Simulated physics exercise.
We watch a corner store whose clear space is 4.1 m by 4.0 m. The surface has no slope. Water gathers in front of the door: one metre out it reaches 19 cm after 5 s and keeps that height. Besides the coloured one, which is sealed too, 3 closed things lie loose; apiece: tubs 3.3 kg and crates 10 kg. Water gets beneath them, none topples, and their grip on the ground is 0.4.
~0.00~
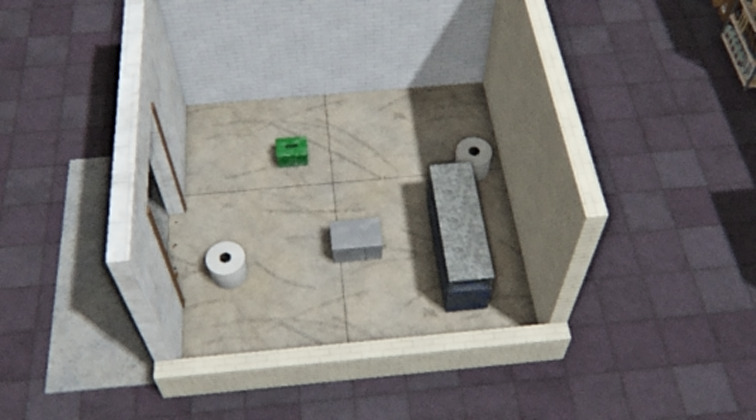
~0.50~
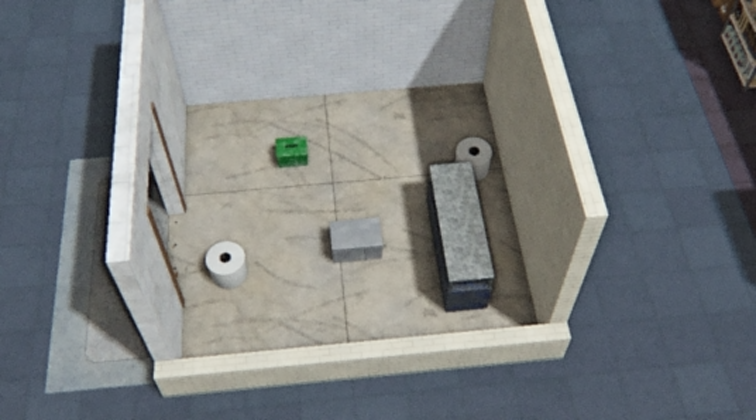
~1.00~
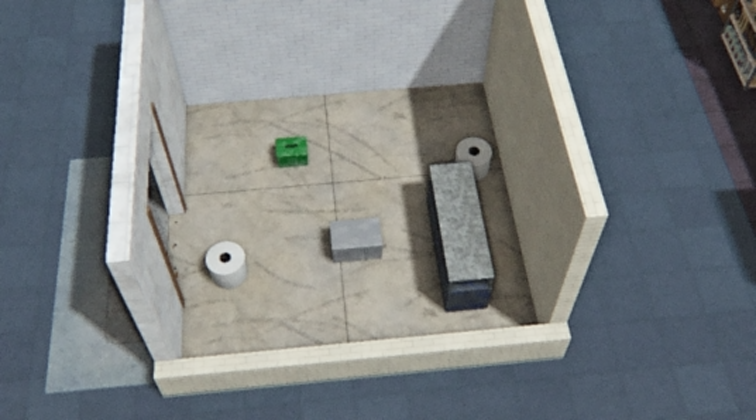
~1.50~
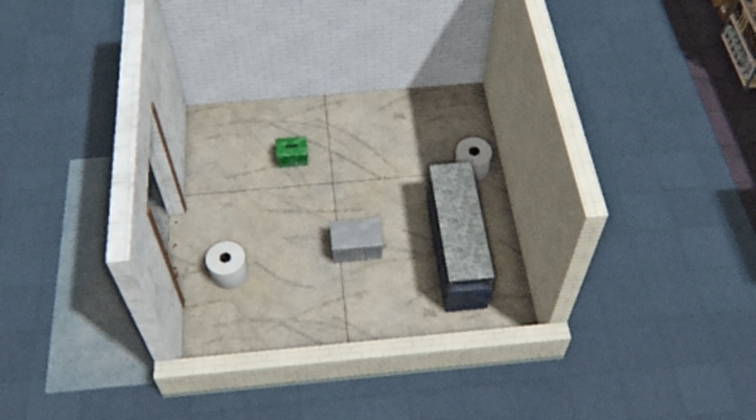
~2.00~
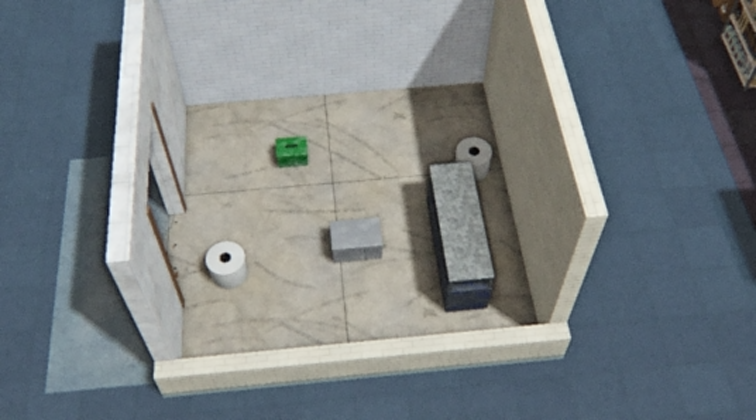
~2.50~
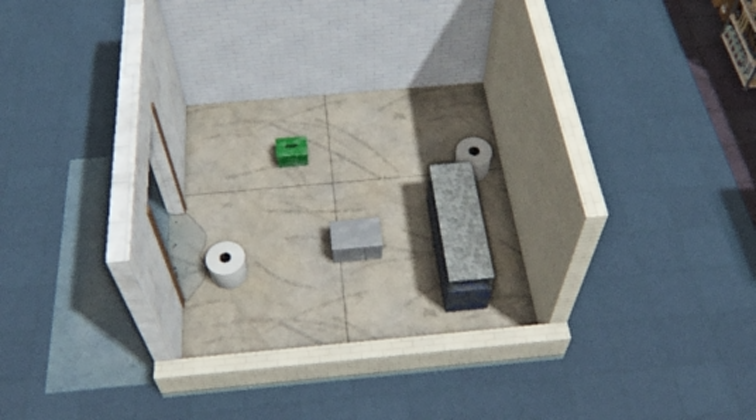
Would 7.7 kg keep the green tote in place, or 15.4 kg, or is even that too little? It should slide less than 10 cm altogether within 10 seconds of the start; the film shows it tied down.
Verdict: The lower weight is enough.
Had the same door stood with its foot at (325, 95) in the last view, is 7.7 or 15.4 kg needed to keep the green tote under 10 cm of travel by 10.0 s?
In that case neither load is enough.
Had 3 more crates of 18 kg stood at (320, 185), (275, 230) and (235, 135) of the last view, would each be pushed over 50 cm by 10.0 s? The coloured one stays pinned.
In that order: More, more, under.
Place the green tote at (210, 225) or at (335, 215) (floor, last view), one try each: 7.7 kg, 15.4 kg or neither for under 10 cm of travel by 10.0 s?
In that order: Neither holds; it takes the larger.
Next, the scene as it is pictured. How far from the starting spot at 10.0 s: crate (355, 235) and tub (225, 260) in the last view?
In that order: 100 cm, 350 cm.
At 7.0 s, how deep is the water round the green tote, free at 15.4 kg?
About 3 cm.
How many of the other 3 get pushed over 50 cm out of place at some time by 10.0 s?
2 of them.
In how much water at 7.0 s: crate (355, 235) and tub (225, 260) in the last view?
About 5 and 6 cm.
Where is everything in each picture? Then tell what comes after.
The first frame shows the green tote at (291, 146), on the bottom; 0.0 m2 under water; 0 of 4 have shifted.
The second frame shows the green tote at (291, 146), on the bottom; water covers 0.0 m2; 0 of 4 have shifted.
The third frame shows the green tote at (291, 146) rests on the ground; 0.0 m2 under water; 0 of 4 have shifted.
The fourth frame shows the green tote at (291, 146) rests on the ground; water covers 0.0 m2; 0 of 4 have shifted.
The fifth frame shows the green tote at (291, 146) rests on the ground; water covers 0.0 m2; 0 of 4 have shifted.
The sixth frame shows the green tote at (291, 146) rests on the ground; water covers 0.2 m2; 0 of 4 have shifted.
After 3.5 s the green tote would be 0 cm from its start with 7.7 kg and 0 cm from its start with 15.4 kg; 0 cm of water round it then.
After 4.5 s the green tote would be 0 cm from its start with 7.7 kg and 0 cm from its start with 15.4 kg; 1 cm of water round it then.
After 7.0 s the green tote would be 0 cm from its start with 7.7 kg and 0 cm from its start with 15.4 kg; 3 cm of water round it then.
After 10.0 s the green tote would be 0 cm from its start with 7.7 kg and 0 cm from its start with 15.4 kg; 3 cm of water round it then.
